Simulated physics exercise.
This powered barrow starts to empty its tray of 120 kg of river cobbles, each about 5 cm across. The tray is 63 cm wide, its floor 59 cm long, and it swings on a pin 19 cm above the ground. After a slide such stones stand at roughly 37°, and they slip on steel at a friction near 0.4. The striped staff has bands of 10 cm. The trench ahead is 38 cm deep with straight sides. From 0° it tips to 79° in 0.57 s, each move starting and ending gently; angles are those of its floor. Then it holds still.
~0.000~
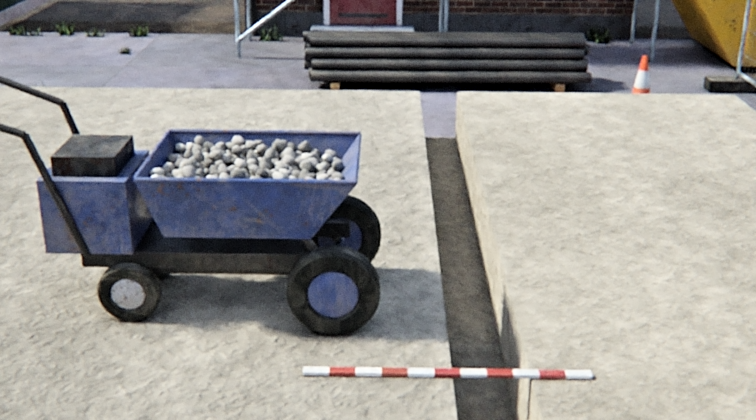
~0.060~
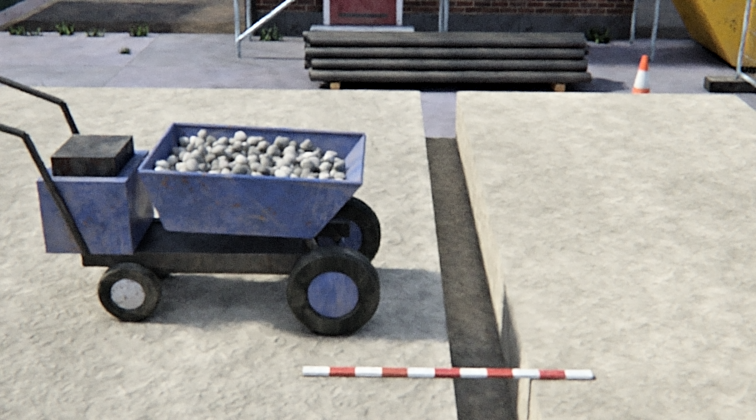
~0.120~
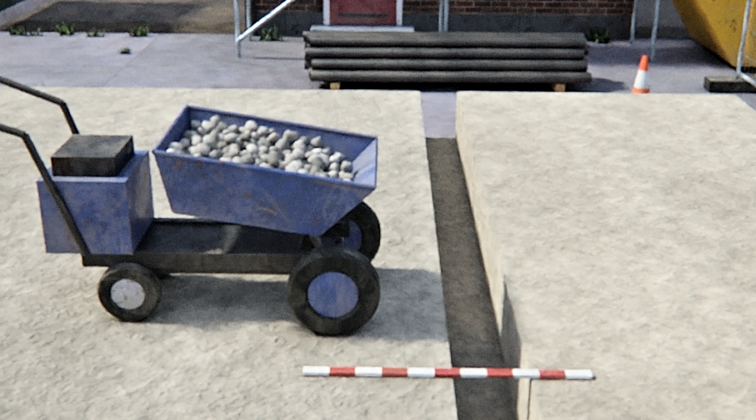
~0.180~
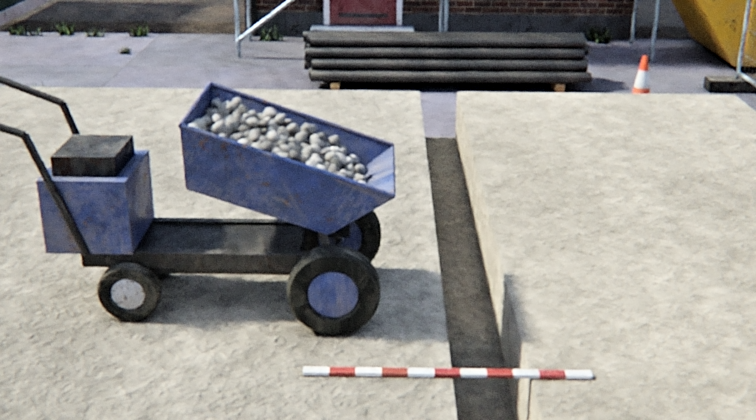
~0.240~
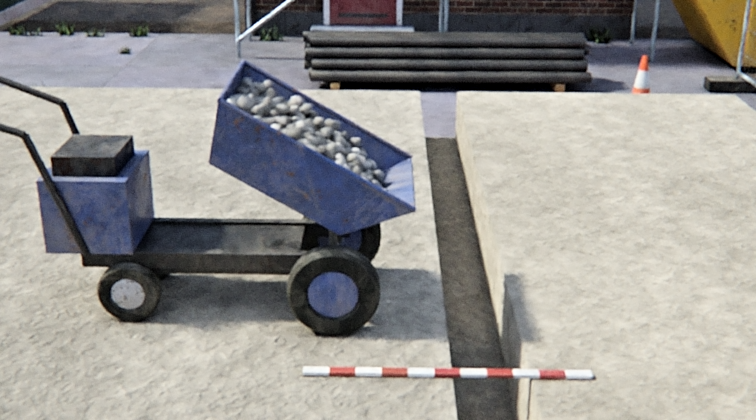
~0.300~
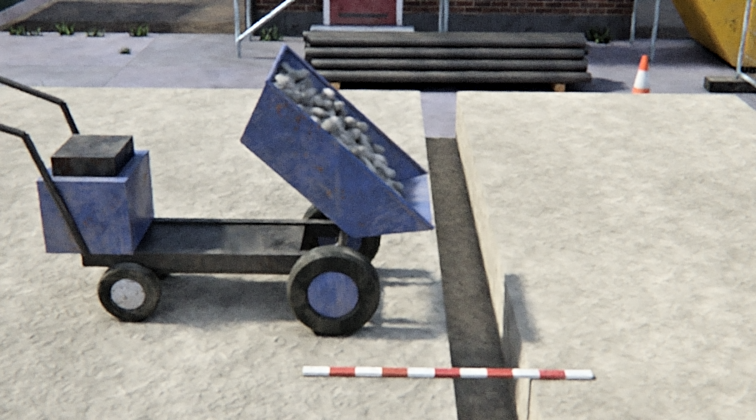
On a building site, a blue powered barrow steadily tilts its stone-filled tray toward the right.
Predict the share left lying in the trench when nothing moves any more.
Roughly 41 per cent ends in the trench.
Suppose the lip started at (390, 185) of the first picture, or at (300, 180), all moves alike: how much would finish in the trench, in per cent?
First some 20, then 70 per cent.
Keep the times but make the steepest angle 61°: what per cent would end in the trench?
Then about 40 per cent.
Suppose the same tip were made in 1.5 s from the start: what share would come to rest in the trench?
It would be near 75 per cent.
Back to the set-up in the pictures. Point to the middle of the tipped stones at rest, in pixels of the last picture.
Around (547, 301).
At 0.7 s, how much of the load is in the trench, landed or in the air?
About 35 per cent by then.
After 0.4 s the floor is at 67°; 100 % in the tray; the foremost stones are at (440, 238).
After 0.7 s the floor is at 79°; 46 % in the tray, 34 % in the trench, 21 % past the trench; the foremost stones are at (553, 279).
After 1.0 s the floor is at 79°; 1 % in the tray, 40 % in the trench, 60 % past the trench; the foremost stones are past the picture's edge.
After 3.0 s the floor is at 79°; 0 % in the tray, 41 % in the trench, 59 % past the trench; the foremost stones are past the picture's edge.
